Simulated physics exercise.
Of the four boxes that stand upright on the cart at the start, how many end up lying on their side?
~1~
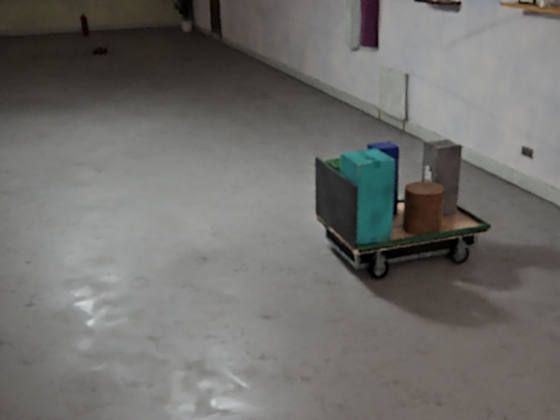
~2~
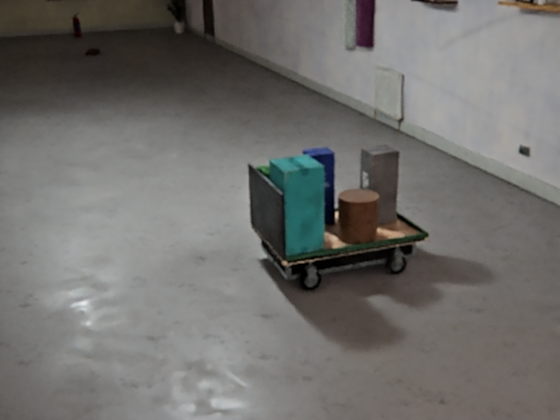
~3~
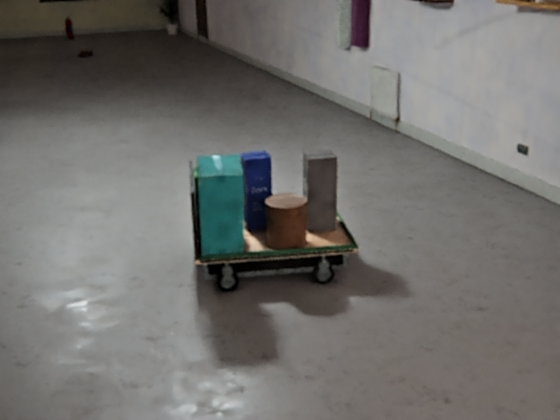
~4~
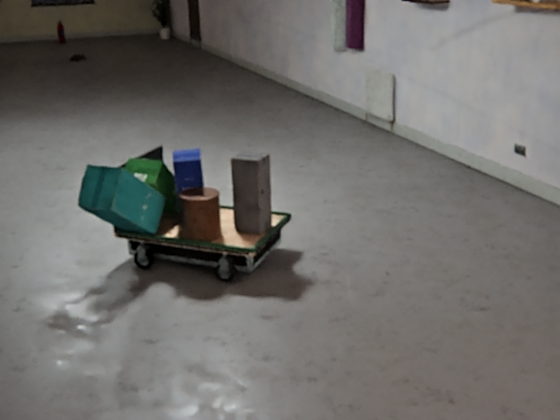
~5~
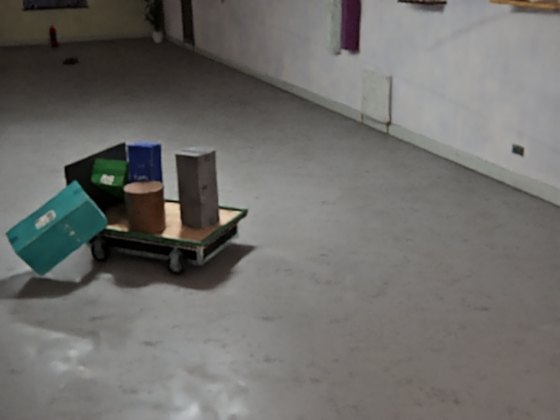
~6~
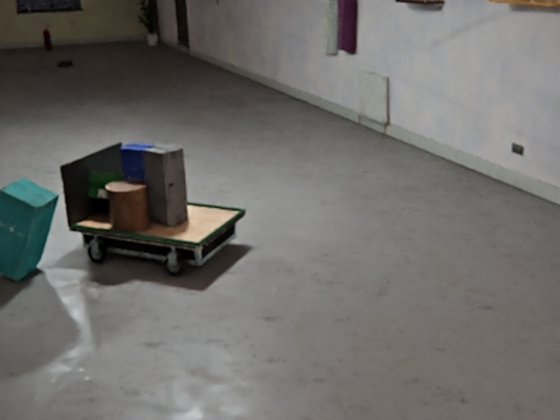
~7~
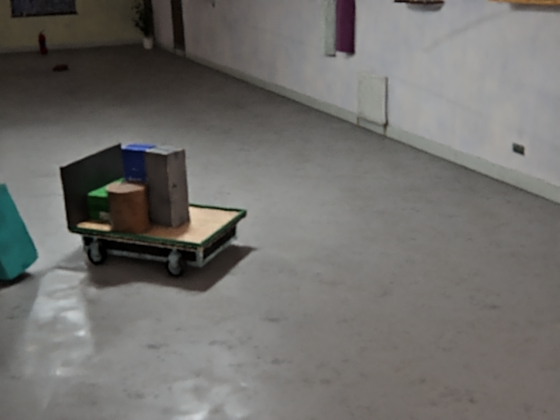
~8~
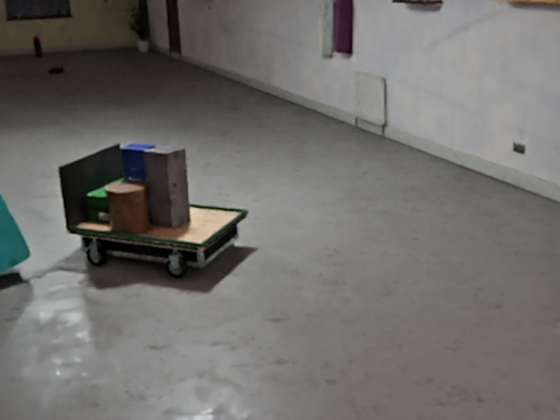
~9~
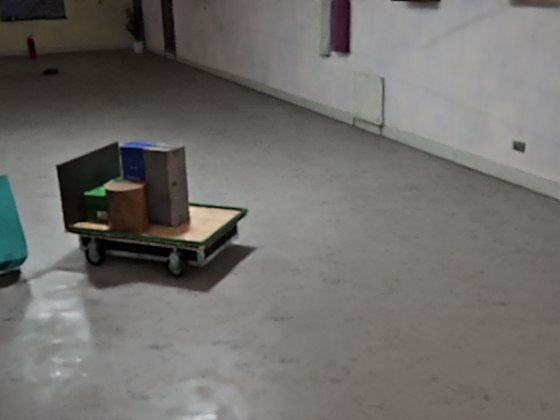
Two of them do. The green box lies tipped over on the deck, and the turquoise box lies on the floor after falling off the cart.
